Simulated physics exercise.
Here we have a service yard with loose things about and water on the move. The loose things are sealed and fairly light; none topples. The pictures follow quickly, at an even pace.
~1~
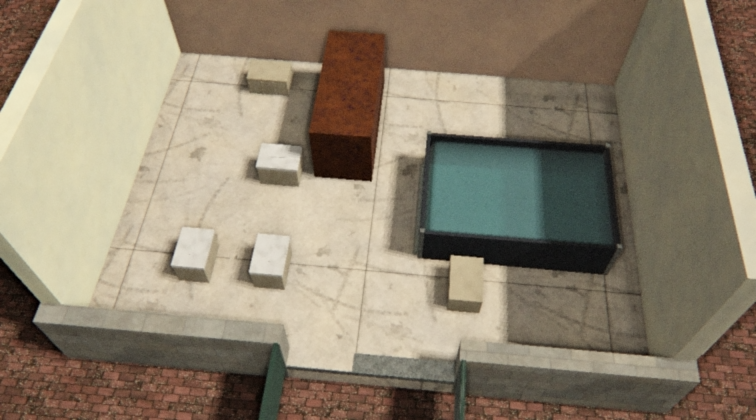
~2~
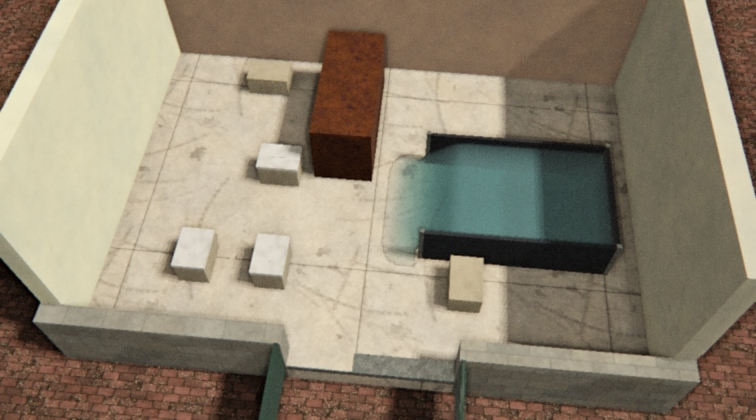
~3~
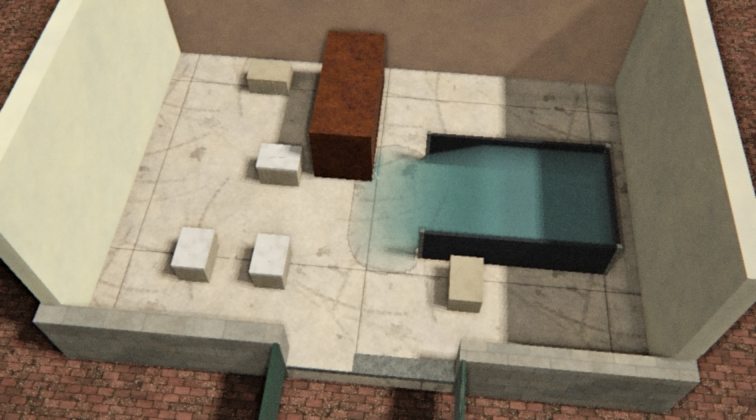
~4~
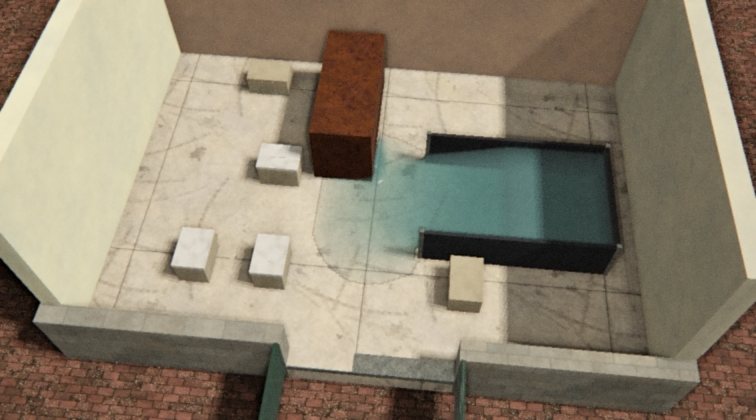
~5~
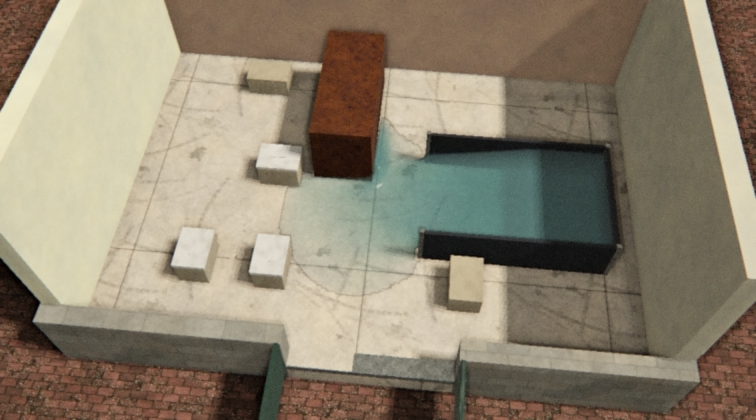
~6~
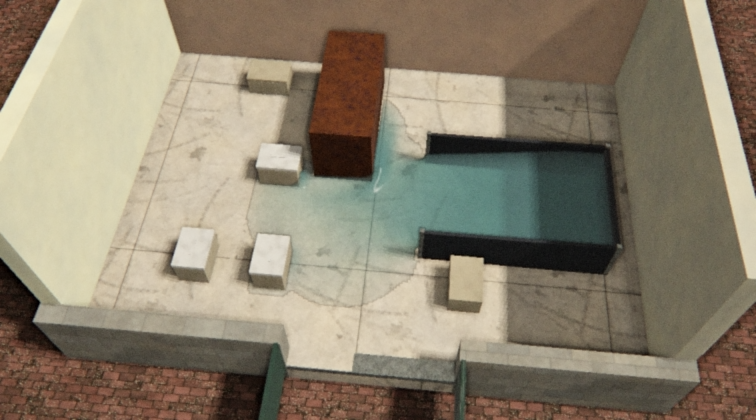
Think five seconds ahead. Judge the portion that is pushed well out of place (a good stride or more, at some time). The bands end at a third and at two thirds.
That comes to from one to two thirds.
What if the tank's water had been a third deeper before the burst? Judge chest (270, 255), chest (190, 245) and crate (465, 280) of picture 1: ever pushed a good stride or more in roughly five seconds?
As listed: Moved that far, swept aside, short of that.
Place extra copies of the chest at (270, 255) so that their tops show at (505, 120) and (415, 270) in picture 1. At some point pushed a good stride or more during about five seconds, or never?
As listed: Less than that, short of that.
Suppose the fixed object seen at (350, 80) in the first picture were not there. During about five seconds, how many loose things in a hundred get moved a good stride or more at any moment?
About 80 per cent.
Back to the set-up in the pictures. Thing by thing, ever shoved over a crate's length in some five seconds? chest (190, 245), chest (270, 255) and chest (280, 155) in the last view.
In that order: Moved that far, that far or more, swept aside.
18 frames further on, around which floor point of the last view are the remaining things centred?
At about (252, 214).
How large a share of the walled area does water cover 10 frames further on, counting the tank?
Some 60 per cent.
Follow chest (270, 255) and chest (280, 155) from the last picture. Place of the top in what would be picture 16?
Close to (188, 289) and (233, 136).
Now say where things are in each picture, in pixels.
In the first frame, a chest at (279, 156) rests on the ground; a crate at (466, 278) rests on the ground; 0 of 5 have shifted.
In the second frame, a chest at (279, 156) rests on the ground; a crate at (466, 278) rests on the ground; 0 of 5 have shifted.
In the third frame, a chest at (279, 156), on the bottom; a crate at (466, 278), on the bottom; 0 of 5 have shifted.
In the fourth frame, a chest at (279, 156) rests on the ground; a crate at (466, 278) rests on the ground; 0 of 5 have shifted.
In the fifth frame, a chest at (279, 156) rests on the ground; a crate at (466, 278) rests on the ground; 0 of 5 have shifted.
In the sixth frame, a chest at (279, 156), on the bottom; a crate at (466, 278), on the bottom; 0 of 5 have shifted.
A moment on, 0 of 5 are well off their spots; 0 afloat.
Next, 2 of 5 are well off their spots; 0 afloat.
Later, 3 of 5 are well off their spots; 2 afloat.
In the end, 1 of 5 are well off their spots, and 3 have been at some point; 2 afloat.
